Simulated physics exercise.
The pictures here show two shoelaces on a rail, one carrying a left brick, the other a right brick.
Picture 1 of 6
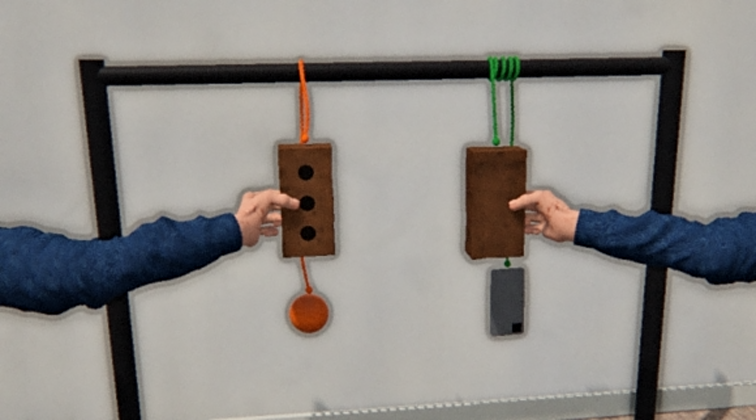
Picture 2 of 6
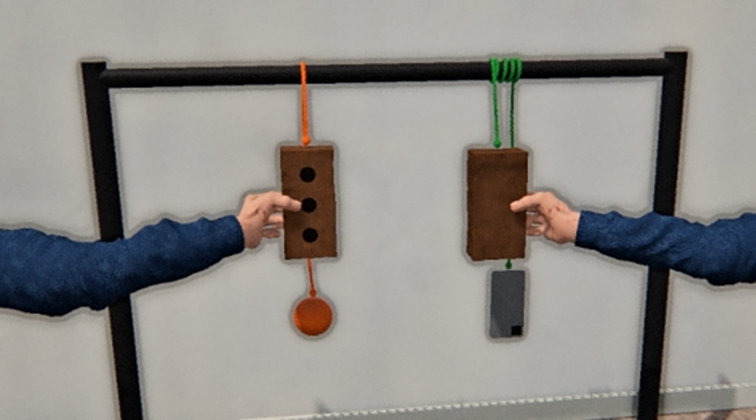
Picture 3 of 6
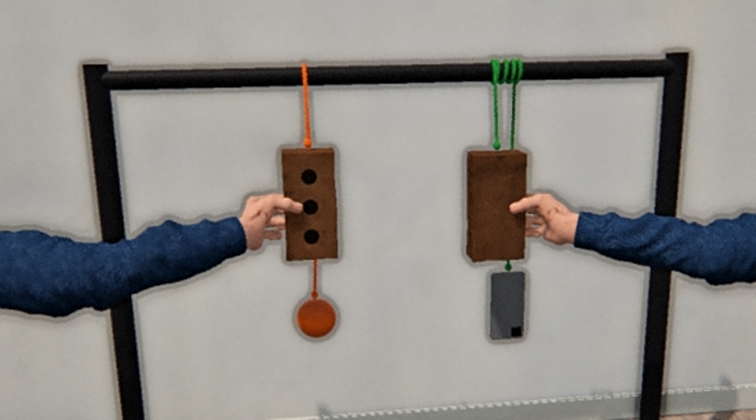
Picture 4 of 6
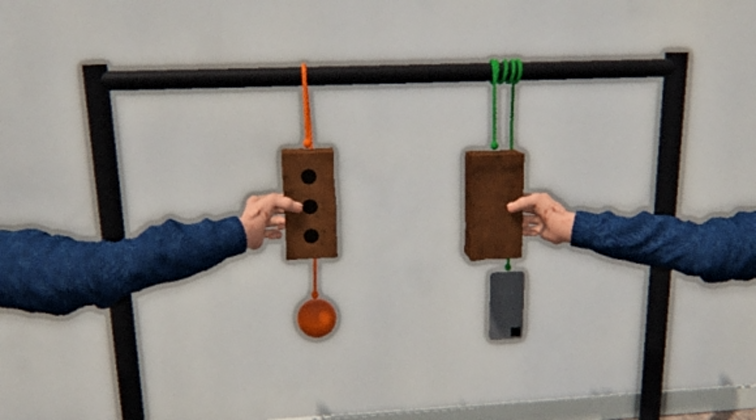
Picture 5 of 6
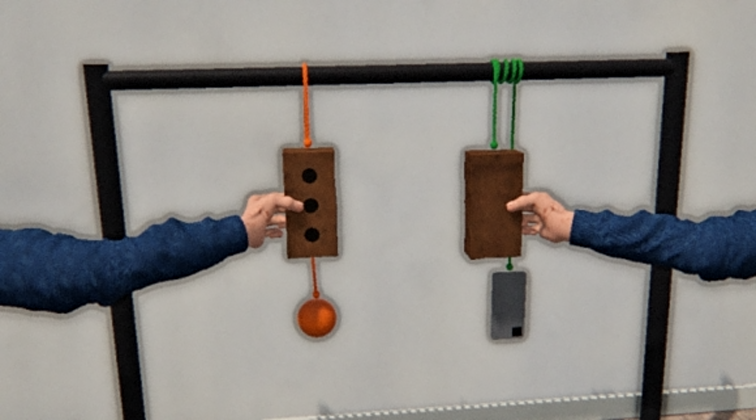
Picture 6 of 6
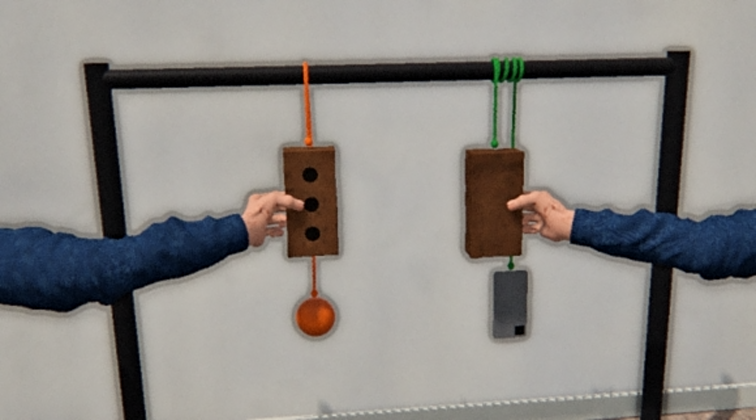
The footage shows two hands touching brown bricks hung from a black rail, the left on an orange lace above an orange ball, the right on a wound green lace above a grey phone; everything stays almost still.
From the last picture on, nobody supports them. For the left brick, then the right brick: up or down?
The left brick goes down, the right brick remains in place.
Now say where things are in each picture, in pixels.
The first picture shows left brick (307, 200); right brick (495, 202); left orange (309, 314); right phone (507, 302).
The second picture shows left brick (309, 202); right brick (496, 204).
The third picture shows left brick (310, 204); right brick (496, 205).
The fourth picture shows left brick (310, 203); right brick (494, 205).
The fifth picture shows left brick (311, 202); right brick (493, 204).
The sixth picture shows left brick (311, 201); right brick (494, 203); left shoelace only laid over the rail; right shoelace wound several times round the rail.
Then, 0.56 s past the final frame, left brick dropping; right brick still up near (496, 188).
Then, 0.92 s past the final frame, left brick on the floor; right brick still up near (497, 195).
When it is over, left brick on the floor; right brick still up near (495, 198). The left brick pulls its rope through and the right brick stays hanging.
